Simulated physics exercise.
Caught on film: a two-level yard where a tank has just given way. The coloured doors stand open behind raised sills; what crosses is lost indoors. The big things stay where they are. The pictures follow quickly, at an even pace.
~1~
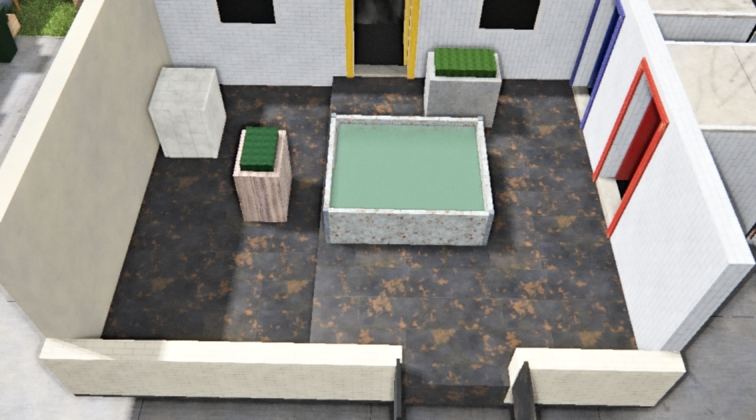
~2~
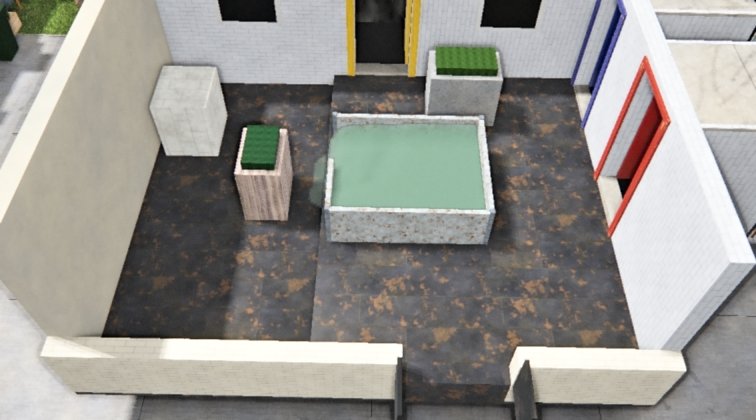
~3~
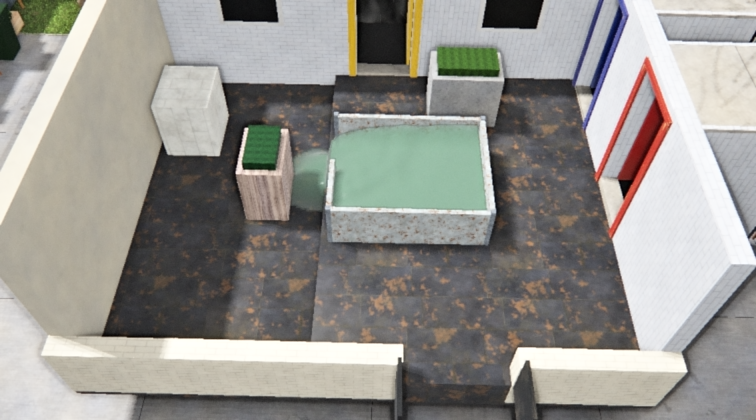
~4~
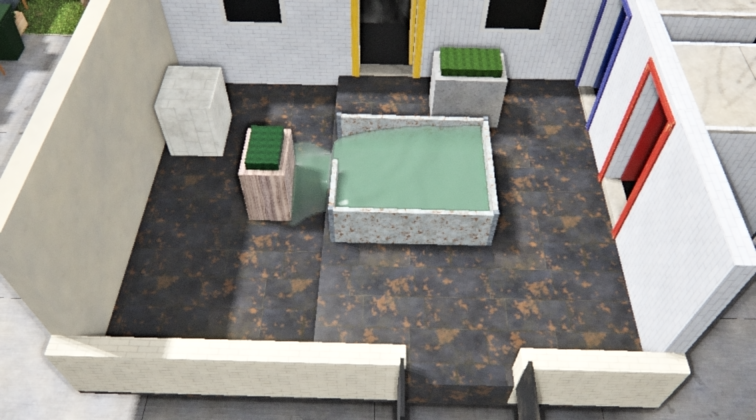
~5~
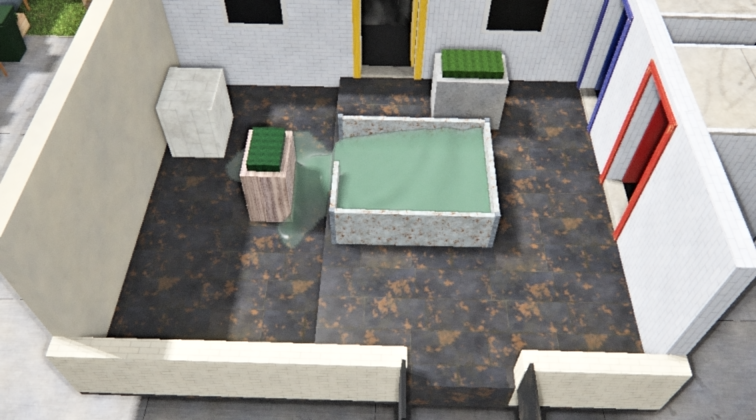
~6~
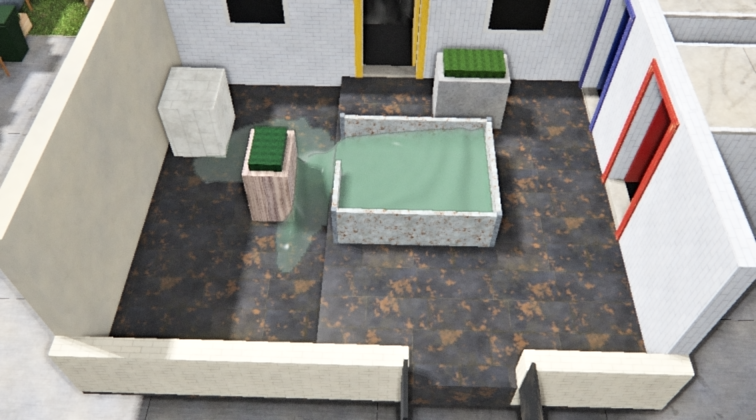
Walled yard with a stone tank of green water pouring out leftward, spreading across dark paving and around a planter.
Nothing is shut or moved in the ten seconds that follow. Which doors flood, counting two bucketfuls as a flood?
One by one: The blue door stays under that; the yellow door stays under that; the red door stays under that.
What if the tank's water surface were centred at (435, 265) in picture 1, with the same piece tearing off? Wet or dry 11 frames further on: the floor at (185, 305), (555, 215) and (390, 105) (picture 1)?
As listed: Awash, clear, free of water.
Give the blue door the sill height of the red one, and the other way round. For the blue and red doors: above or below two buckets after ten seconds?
One by one: The blue one keeps below it; the red one stays under.
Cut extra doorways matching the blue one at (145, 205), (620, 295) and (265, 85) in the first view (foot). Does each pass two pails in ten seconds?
One after the other: Floods, is under, takes more.
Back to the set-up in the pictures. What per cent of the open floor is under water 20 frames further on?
I make it 35 per cent.
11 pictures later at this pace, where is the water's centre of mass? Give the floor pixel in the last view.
Near (338, 179).
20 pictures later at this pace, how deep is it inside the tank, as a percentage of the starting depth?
About 42 per cent.
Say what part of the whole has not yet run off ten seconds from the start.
About 100 per cent.
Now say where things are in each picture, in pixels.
The first picture shows the open tank at (407, 166) is whole and still.
In the second picture, water pours out at (336, 159) and has run to (316, 200).
In the third picture, water pours out at (338, 161) and has run to (293, 200).
In the fourth picture, the front is at a hidden place, out from the gap at (340, 162).
In the fifth picture, the front is at (236, 161), out from the gap at (342, 164).
In the sixth picture, the front is at (204, 157), out from the gap at (344, 163).
A moment on, water covers 20 % of the floor; the blue door not reached, the yellow door not reached, the red door not reached.
Next, water covers 25 % of the floor; the blue door not reached, the yellow door not reached, the red door not reached.
Then, water covers 35 % of the floor; the blue door not reached, the yellow door not reached, the red door not reached.
Later, water covers 40 % of the floor; the blue door not reached, the yellow door not reached, the red door not reached.
In the end, water covers 45 % of the floor; the blue door not reached, the yellow door not reached, the red door not reached.
